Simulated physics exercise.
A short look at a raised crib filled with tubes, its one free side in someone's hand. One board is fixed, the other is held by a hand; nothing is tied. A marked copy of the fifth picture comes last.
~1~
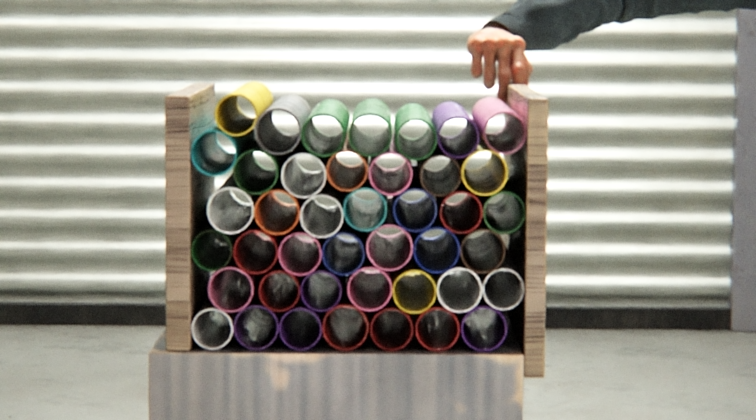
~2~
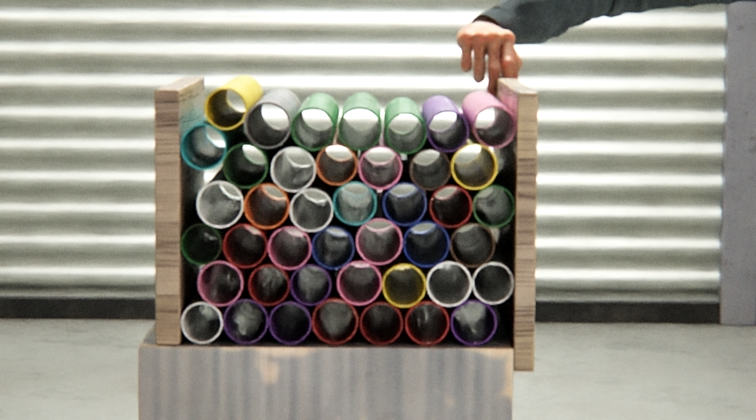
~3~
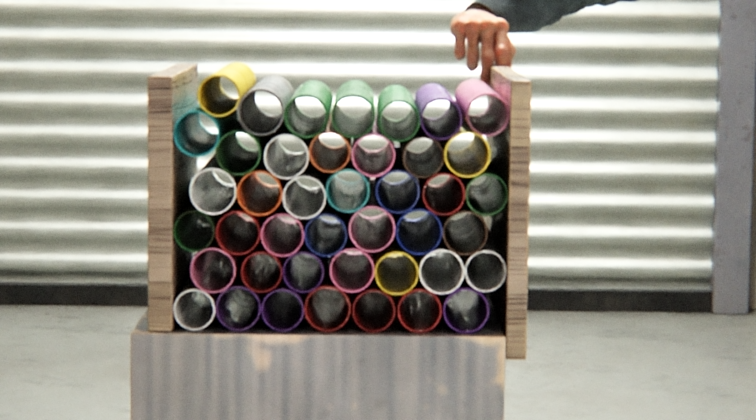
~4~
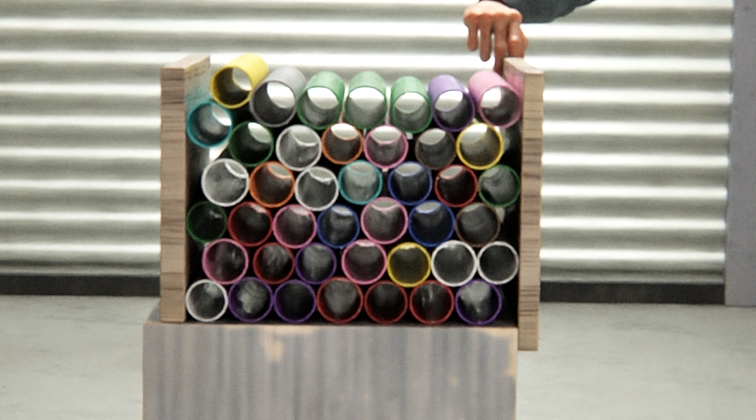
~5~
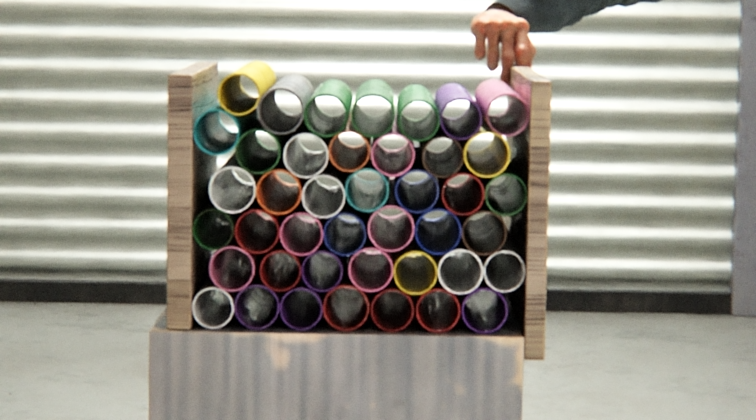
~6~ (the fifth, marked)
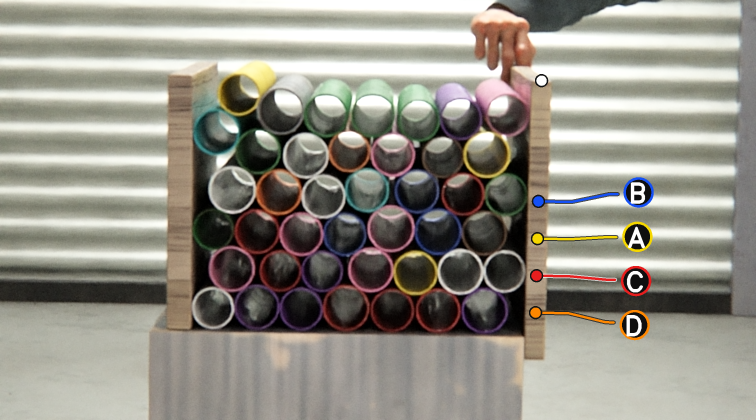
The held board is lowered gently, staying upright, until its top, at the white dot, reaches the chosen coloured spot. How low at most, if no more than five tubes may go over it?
Mark C is as low as it can go.
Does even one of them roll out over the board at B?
Yes, at B.
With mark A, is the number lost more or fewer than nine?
At A, fewer than nine.
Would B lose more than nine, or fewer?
Fewer than nine.
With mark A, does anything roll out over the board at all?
At A: Yes.
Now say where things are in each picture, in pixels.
A white tube (322, 216); a turquoise tube (365, 209); a green tube (256, 172), in the first picture.
A green tube (245, 166); a purple tube (448, 131), in the second picture.
A grey tube (261, 112); side board (505, 199), in the third picture.
A white tube (207, 301); a red tube (432, 302), in the fourth picture.
A red tube (281, 270); a red tube (257, 231); a white tube (324, 197), in the fifth picture.
On the marked copy, A at (538, 239); B at (539, 202); C at (537, 276); D at (536, 312); the white dot at (542, 81).
Taking C. A third of the way, top of the board (528, 164).
Two thirds of the way, top of the board (526, 259).
When it is over, top of the board (525, 274), four out over the board.
As for the rest, A four out over the board; B one out over the board; D more than five out over the board.
